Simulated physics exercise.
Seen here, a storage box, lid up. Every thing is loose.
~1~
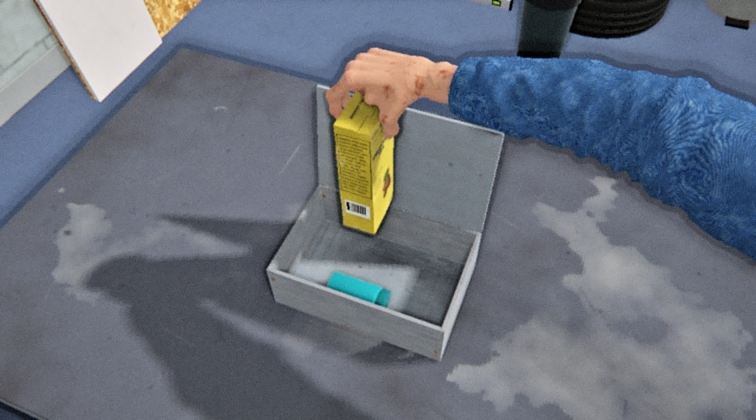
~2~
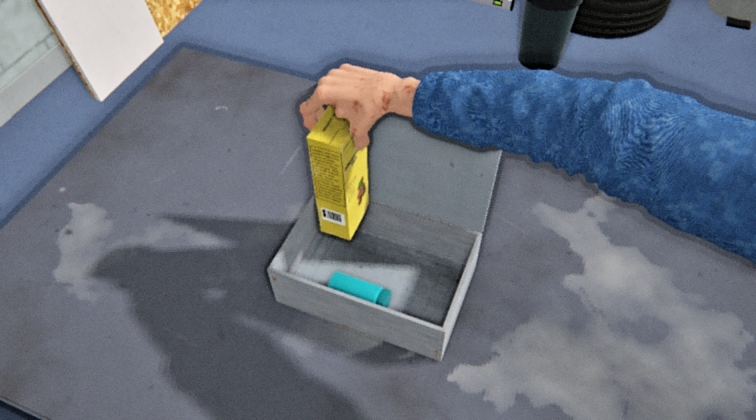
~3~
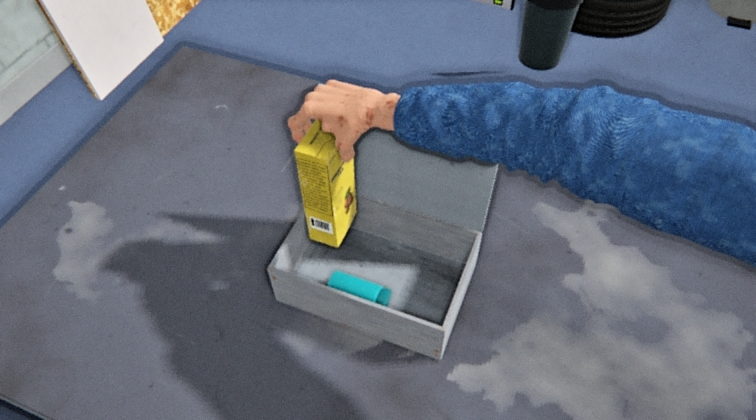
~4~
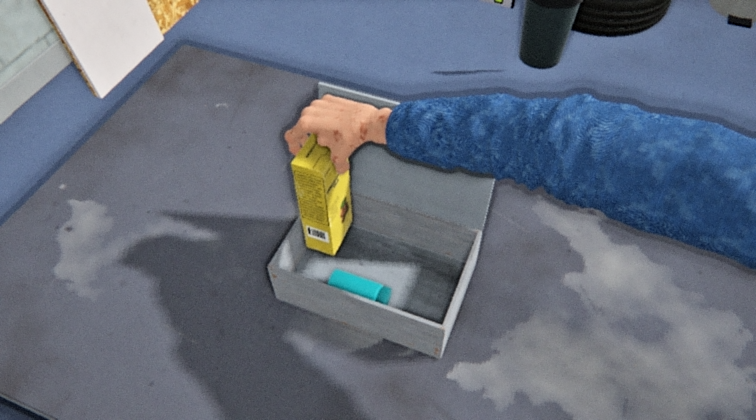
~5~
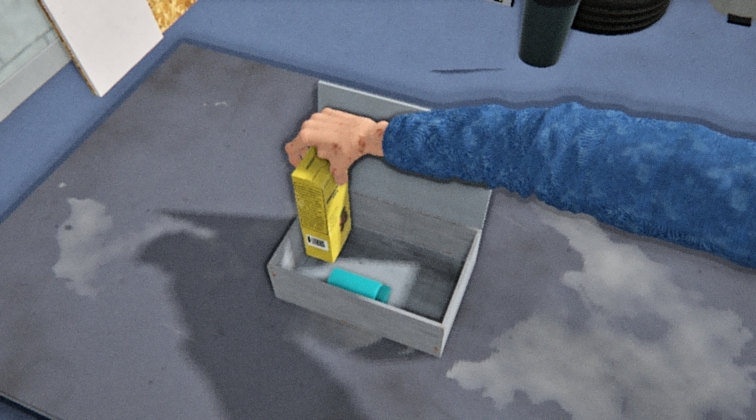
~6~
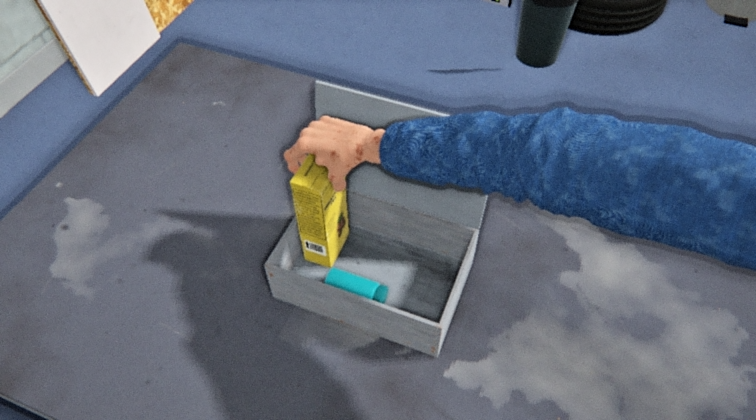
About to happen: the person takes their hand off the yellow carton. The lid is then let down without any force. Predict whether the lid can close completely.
Prediction: The lid cannot close completely.
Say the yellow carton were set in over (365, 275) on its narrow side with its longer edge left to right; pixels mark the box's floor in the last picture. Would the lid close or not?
Note: It lowers fully.
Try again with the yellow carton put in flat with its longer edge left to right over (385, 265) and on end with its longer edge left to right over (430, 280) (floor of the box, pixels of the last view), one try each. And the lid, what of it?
First time it drops into place, and next time it won't go down.
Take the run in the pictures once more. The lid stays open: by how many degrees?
Around 75 degrees.
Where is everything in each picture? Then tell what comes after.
The first frame shows coming down; yellow carton (367, 165); turquoise shaker (359, 294).
The second frame shows coming down; yellow carton (341, 174); turquoise shaker (359, 294).
The third frame shows coming down; yellow carton (329, 185); turquoise shaker (359, 293).
The fourth frame shows coming down; yellow carton (325, 195); turquoise shaker (359, 291).
The fifth frame shows coming down; yellow carton (324, 205); turquoise shaker (359, 290).
The sixth frame shows in place under the hand; yellow carton (323, 210); turquoise shaker (356, 290).
Then, 1.00 s later than the last frame, lid starting down.
Then, 1.30 s later than the last frame, lid 78° above the rim.
Then, 3.70 s later than the last frame, lid 77° above the rim.
When it is over, lid 77° above the rim; both as before. End places, in pixels of the last picture, yellow carton near (322, 211).
